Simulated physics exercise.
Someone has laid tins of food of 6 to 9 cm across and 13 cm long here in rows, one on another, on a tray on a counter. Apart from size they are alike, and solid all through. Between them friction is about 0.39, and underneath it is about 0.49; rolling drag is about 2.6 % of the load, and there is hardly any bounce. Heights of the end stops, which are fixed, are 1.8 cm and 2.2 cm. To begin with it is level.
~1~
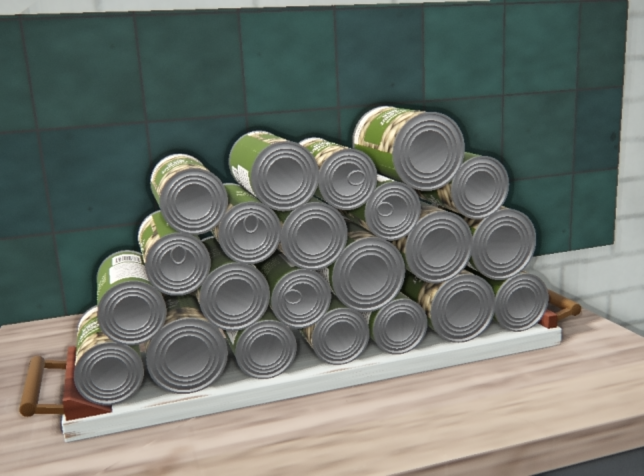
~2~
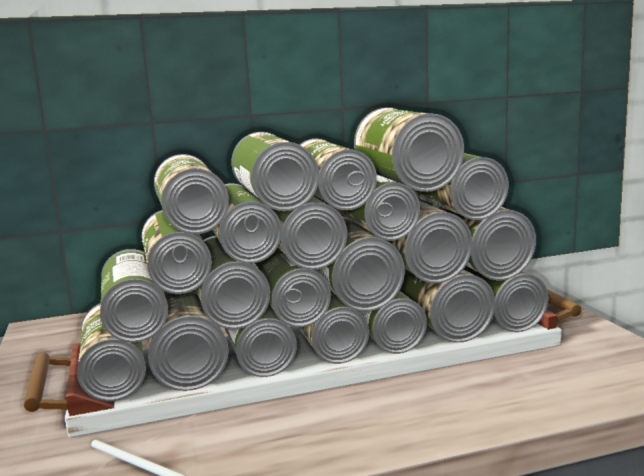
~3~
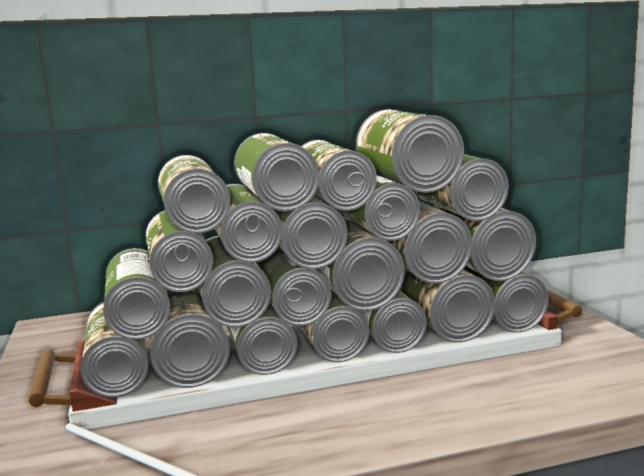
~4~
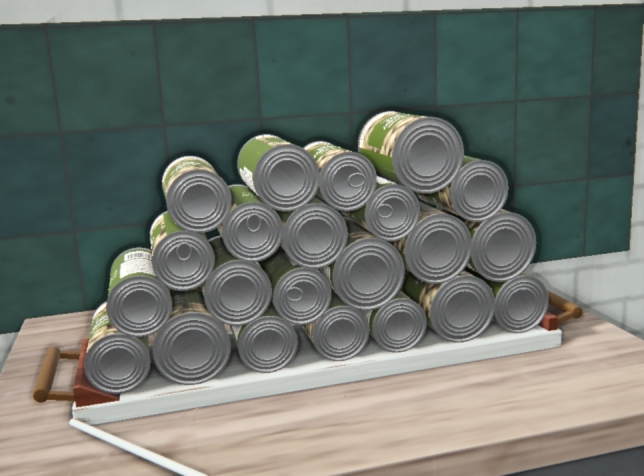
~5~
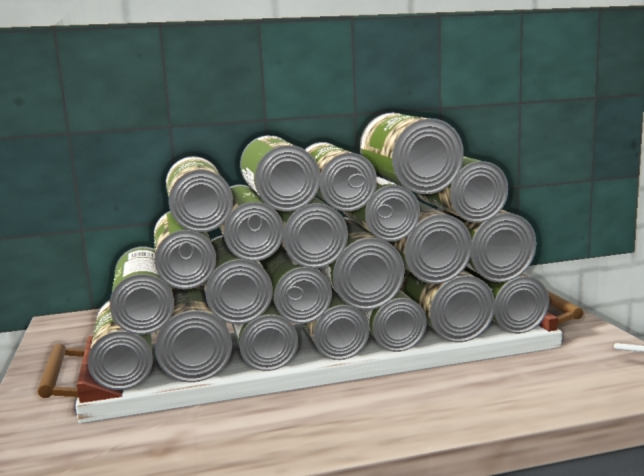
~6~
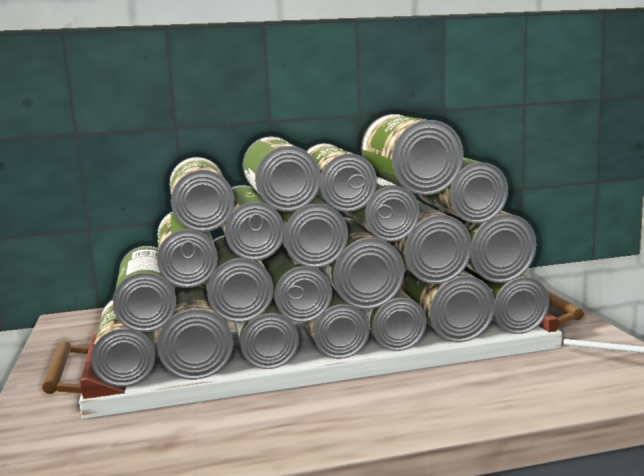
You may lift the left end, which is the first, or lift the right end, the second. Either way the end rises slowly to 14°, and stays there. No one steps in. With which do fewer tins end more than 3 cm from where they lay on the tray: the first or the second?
The first is gentler.
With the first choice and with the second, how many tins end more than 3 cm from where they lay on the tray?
The first choice gives 6 and the second gives 22.
First choice, 1.35 s in, left end up 14°; 6 now displaced over 3 cm; 3 over the right lip; the one last seen at (439, 250) 7 cm right and 0.5 cm down (moves measured on the tray).
First choice, at rest by 2.4 s, 6 moved over 3 cm; 5 over the right lip; the one last seen at (439, 250) fallen off to the right; top of the pile 26 cm high, from 27 cm.
Second choice, 1.52 s in, right end up 14°; 21 now displaced over 3 cm; 4 over the left wedge; the one last seen at (123, 358) 15 cm left.
Second choice, at rest by 5.8 s, 22 moved over 3 cm; 21 over the left wedge; the one last seen at (123, 358) fallen off to the left; top of the pile 7 cm high, from 27 cm.
